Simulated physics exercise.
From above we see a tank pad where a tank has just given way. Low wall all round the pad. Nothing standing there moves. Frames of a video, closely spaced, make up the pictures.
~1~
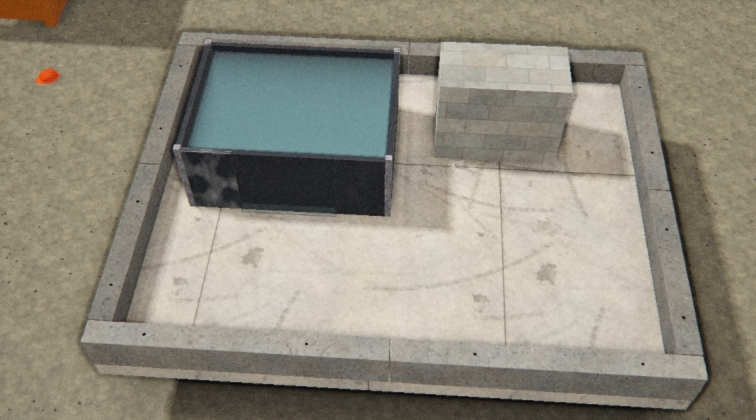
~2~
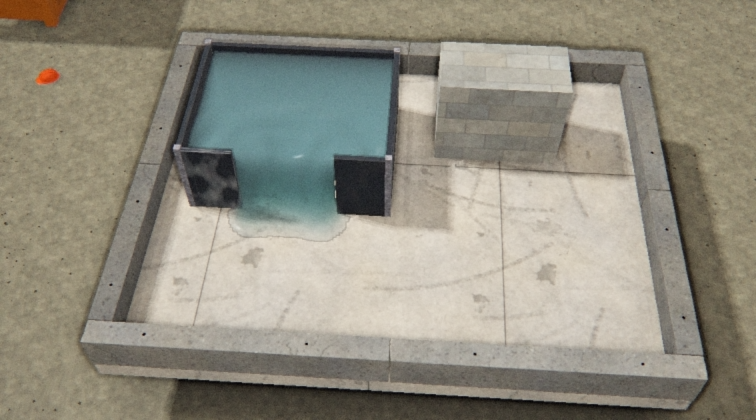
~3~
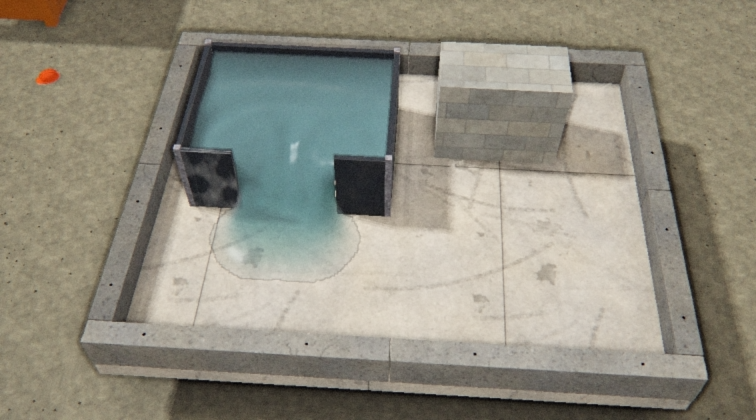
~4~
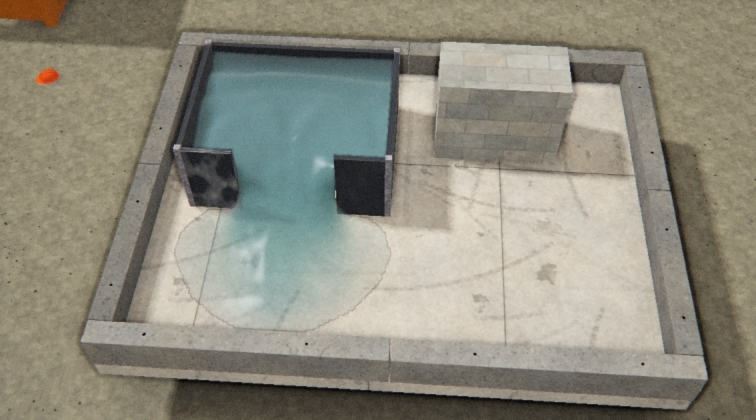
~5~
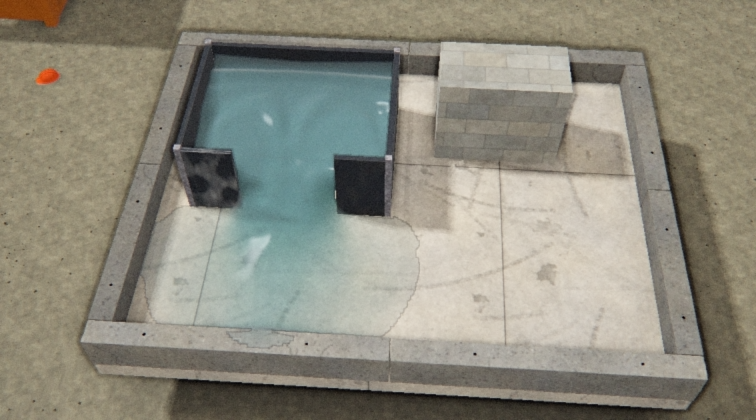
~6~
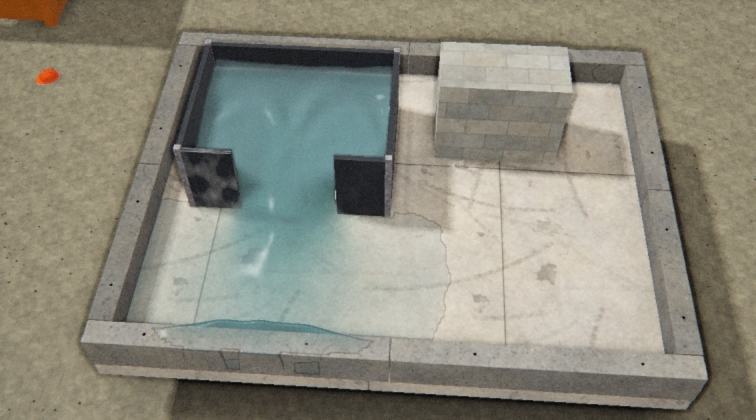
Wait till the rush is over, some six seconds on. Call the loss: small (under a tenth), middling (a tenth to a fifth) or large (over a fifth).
Small.
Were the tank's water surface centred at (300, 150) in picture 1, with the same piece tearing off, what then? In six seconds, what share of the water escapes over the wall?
About 12 per cent.
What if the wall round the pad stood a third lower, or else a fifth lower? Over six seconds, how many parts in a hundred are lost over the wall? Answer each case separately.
About 22 percent in the first case, about 14 percent in the second.
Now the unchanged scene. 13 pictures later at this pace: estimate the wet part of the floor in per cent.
Around 60 percent of it.
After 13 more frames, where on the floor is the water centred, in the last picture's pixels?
Point: (320, 226).
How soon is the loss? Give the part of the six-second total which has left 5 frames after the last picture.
I'd put it at 30 per cent.
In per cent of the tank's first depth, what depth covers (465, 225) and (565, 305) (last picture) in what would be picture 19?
I'd say around 2 and 8 in a hundred.
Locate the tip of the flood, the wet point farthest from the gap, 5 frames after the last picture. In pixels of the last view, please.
My estimate: Roughly (618, 366).
A moment on, water covers 30 % of the floor; the low wall has let 0 % over.
Next, water covers 35 % of the floor; the low wall has let 2 % over.
Then, water covers 50 % of the floor; the low wall has let 7 % over.
Later, water covers 70 % of the floor; the low wall has let 8 % over.
In the end, water covers 80 % of the floor; the low wall has let 8 % over.
